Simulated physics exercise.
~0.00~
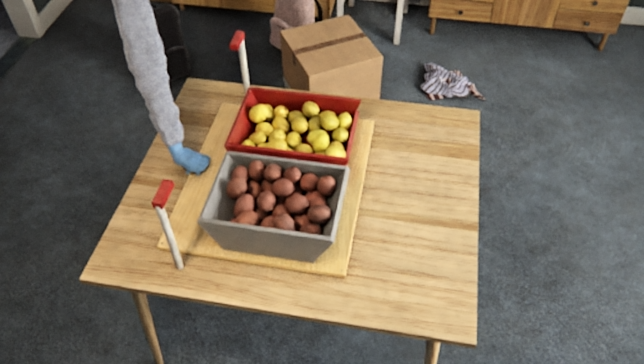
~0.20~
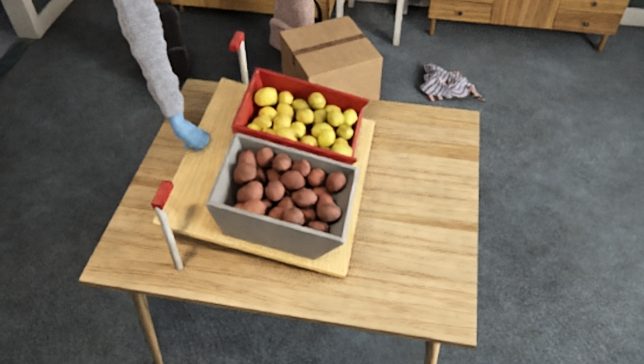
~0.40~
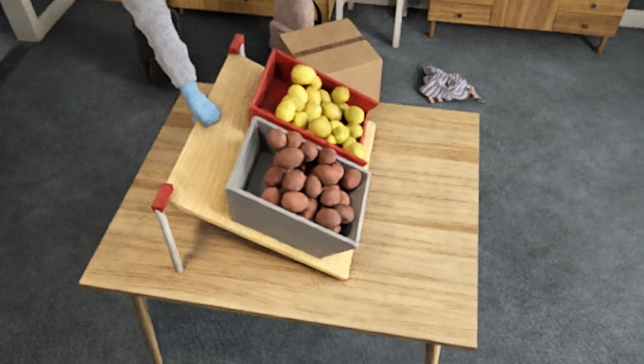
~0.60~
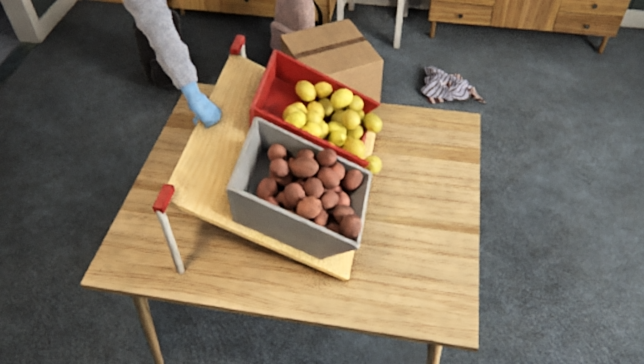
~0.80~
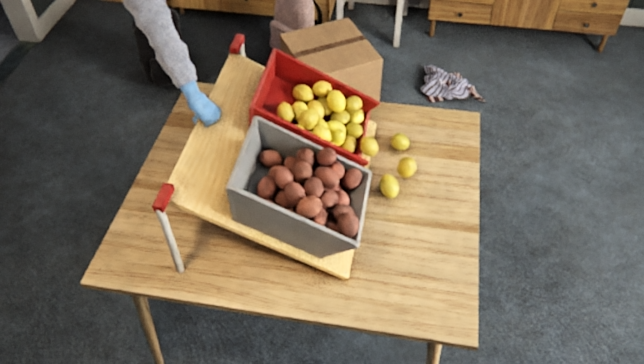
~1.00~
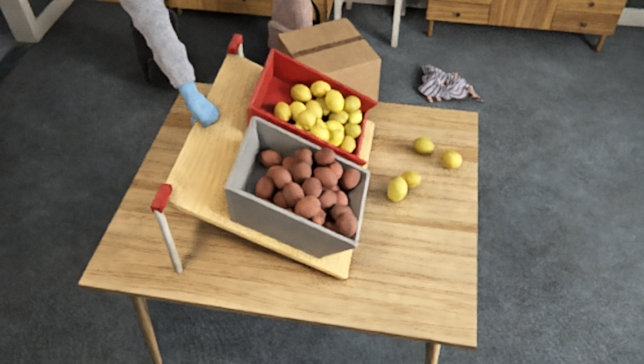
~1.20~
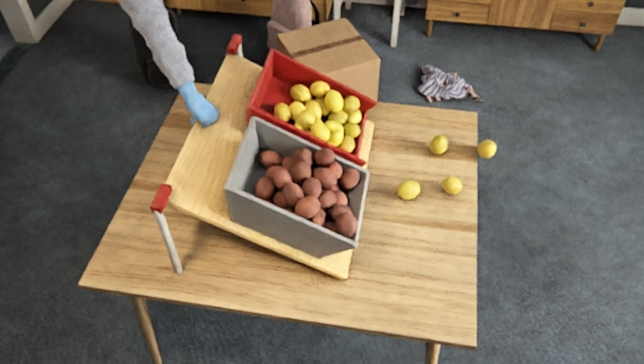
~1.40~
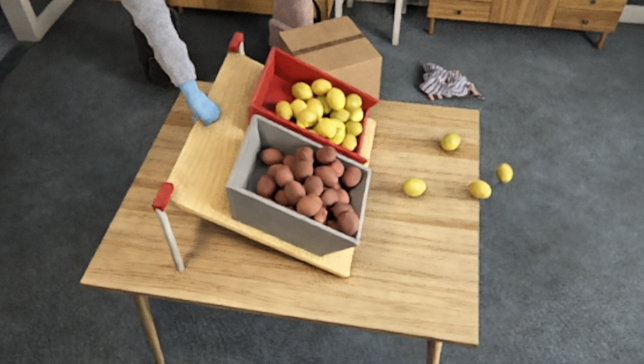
A gloved hand tilts the board, and four lemons spill rightward while the potatoes stay.
